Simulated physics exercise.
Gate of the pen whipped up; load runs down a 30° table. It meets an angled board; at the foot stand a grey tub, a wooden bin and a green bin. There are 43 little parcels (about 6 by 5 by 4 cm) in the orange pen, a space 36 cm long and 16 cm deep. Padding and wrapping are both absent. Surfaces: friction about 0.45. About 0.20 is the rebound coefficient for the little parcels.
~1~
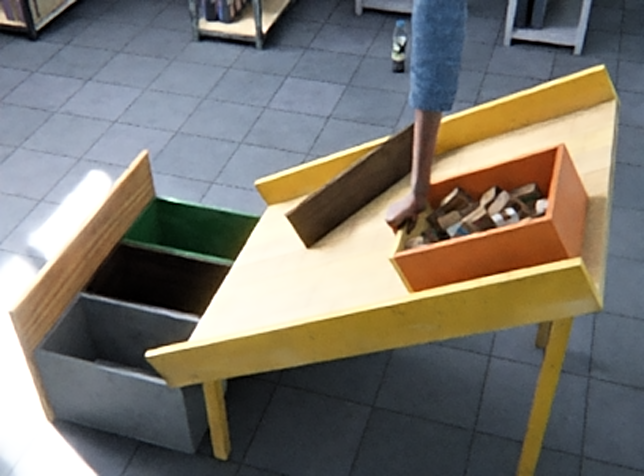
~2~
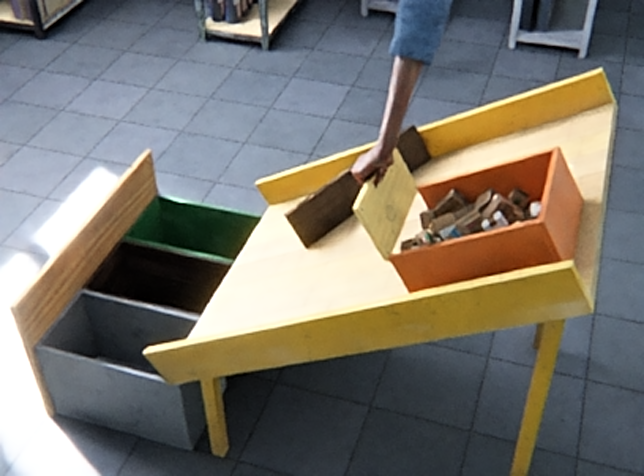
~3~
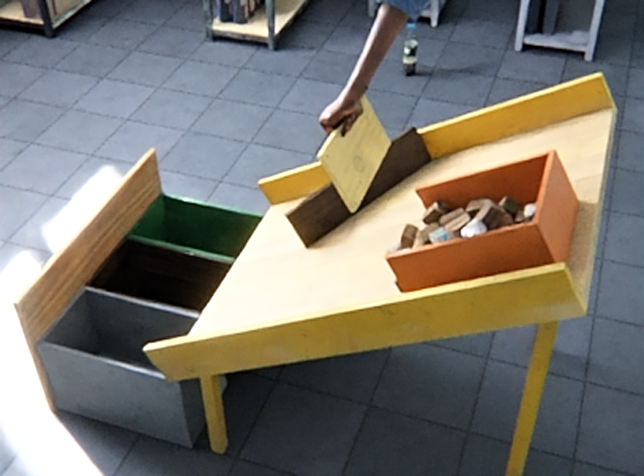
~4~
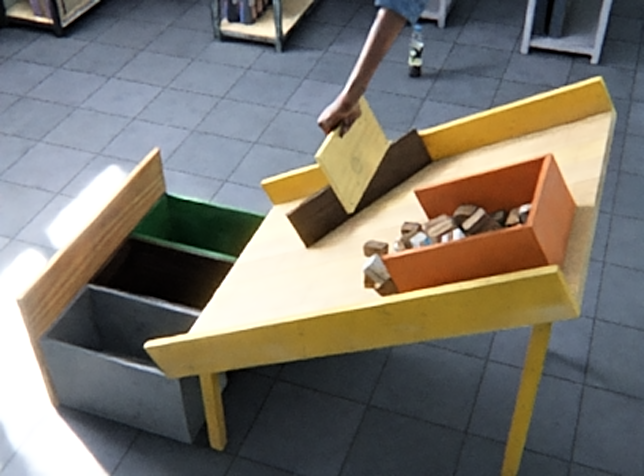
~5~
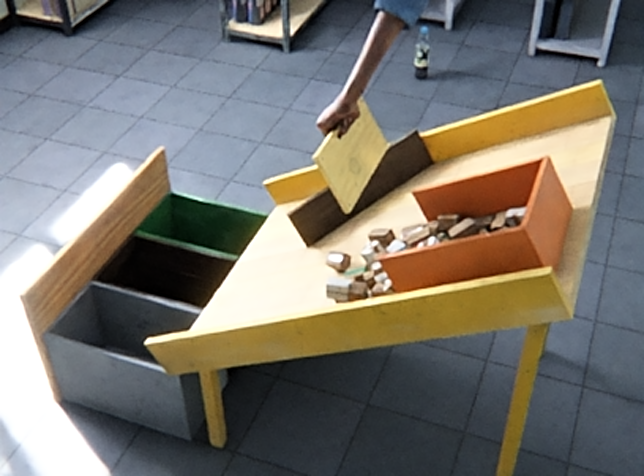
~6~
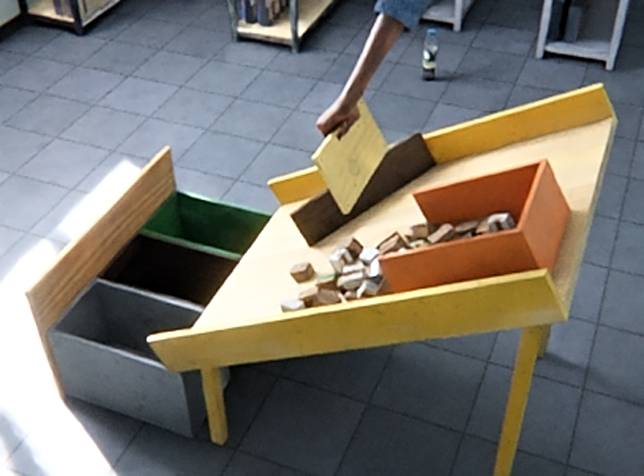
In a room with a grey tiled floor, a hand lifts the yellow gate from an orange pen on a sloping table, and small brown and grey blocks spread down the slope to the left while the hand holds the gate aloft.
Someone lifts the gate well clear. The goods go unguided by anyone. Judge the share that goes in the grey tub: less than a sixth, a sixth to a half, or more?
Most likely above one half.
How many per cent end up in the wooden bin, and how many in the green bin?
Close to 30 and 0 percent respectively.
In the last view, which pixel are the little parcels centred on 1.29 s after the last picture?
About (128, 356).
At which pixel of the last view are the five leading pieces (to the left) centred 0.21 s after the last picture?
Their mean place is near (246, 293).
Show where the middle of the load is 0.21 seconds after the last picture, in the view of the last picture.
The middle of the load sits near (358, 279).
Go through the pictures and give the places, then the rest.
In the first picture (we follow the rim corner now nearest the camera; the camera moves round a little), orange pen at (545, 218); grey tub at (178, 386); nothing out yet.
The second picture shows orange pen at (538, 221).
The third picture shows orange pen at (532, 223); 2 out.
The fourth picture shows orange pen at (526, 226); 9 out, the lowest parcel at (376, 250).
The fifth picture shows orange pen at (520, 228); 13 out, the lowest parcel at (339, 261).
The sixth picture shows orange pen at (516, 230); grey tub at (178, 371); 23 out, the lowest parcel at (302, 272).
Then, 0.21 s after the last picture, 12 still in the orange pen and 31 on the slope.
Then, 0.46 s after the last picture, 1 still in the orange pen, 3 in the grey tub, 3 in the wooden bin, 33 on the slope and 3 in the air.
Then, 0.83 s after the last picture, 18 in the grey tub, 5 in the wooden bin, 16 on the slope and 4 in the air.
Final count (1.29 s after the last picture), 31 in the grey tub and 12 in the wooden bin. Asked share, 31 of 43, 72 per cent.
